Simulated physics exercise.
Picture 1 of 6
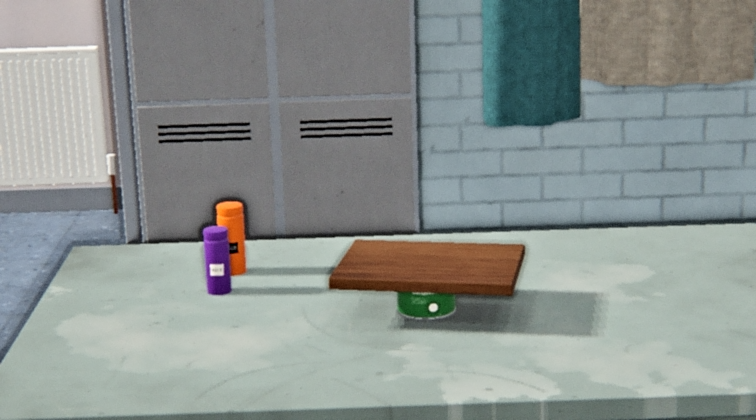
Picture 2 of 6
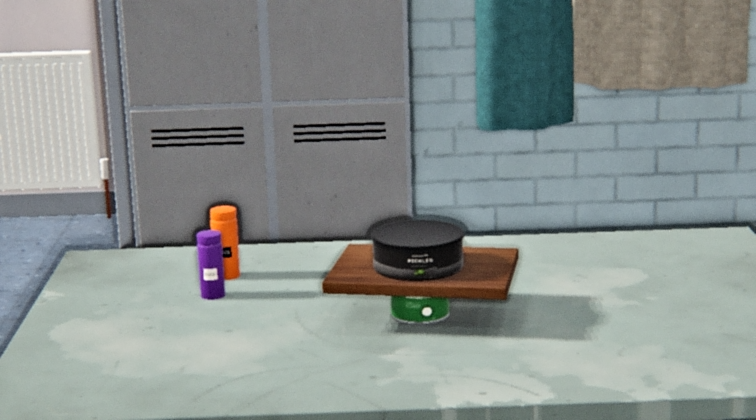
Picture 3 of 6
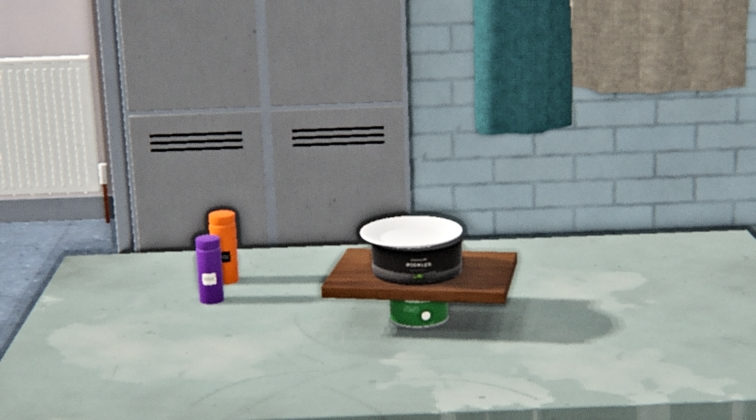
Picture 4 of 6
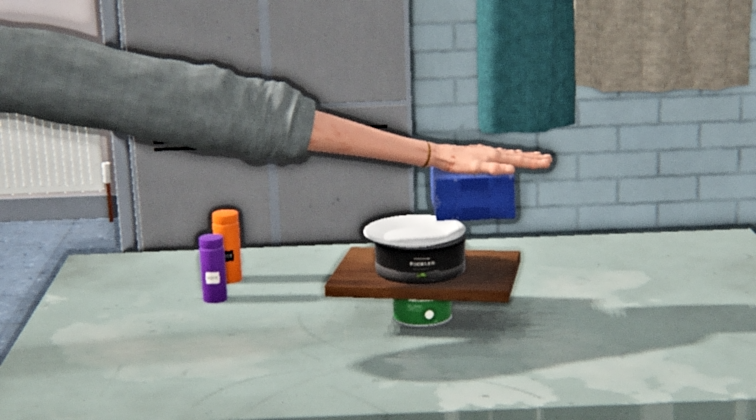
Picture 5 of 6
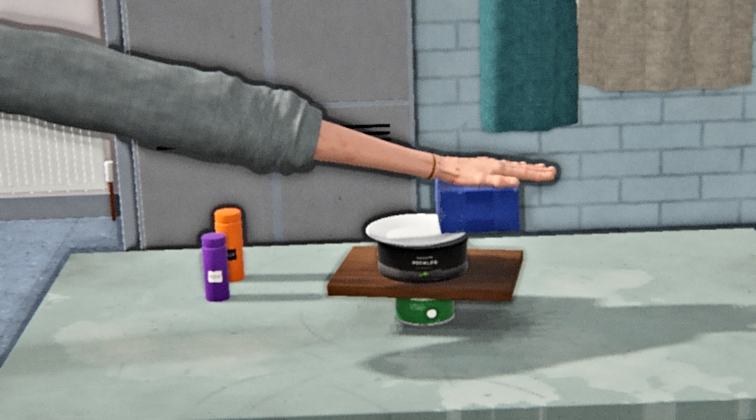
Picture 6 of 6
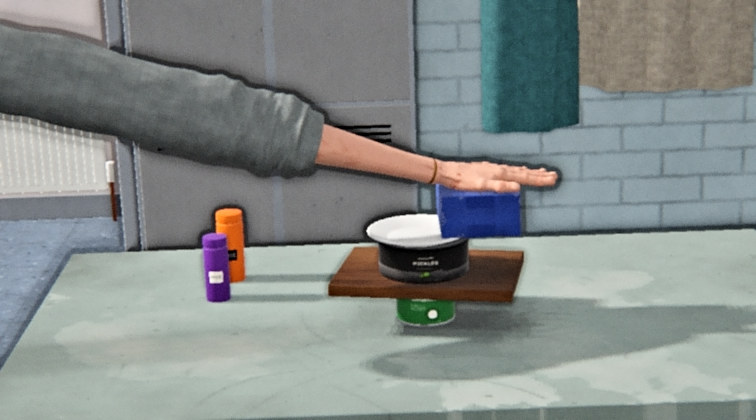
We see a wooden board on a green can beside orange and purple shakers; a black tub appears on the board, first dark-topped, then showing white inside, and a hand lowers a blue box slightly at its right side.
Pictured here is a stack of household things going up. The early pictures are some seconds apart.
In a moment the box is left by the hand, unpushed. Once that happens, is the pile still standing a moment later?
No, it has fallen.
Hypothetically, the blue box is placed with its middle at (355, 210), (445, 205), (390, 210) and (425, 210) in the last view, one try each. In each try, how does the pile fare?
Outcomes in order: A collapse, no collapse, no collapse, no collapse.
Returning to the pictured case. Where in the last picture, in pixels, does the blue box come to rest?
Close to pixel (593, 302).
Then, 0.40 s on from there, blue box now fallen.
Then, 0.50 s on from there, things are still on the move.
In the end, fallen, blue box; the other 6 unmoved. At the end, from the last picture's camera, blue box near (593, 302). The pile comes apart.
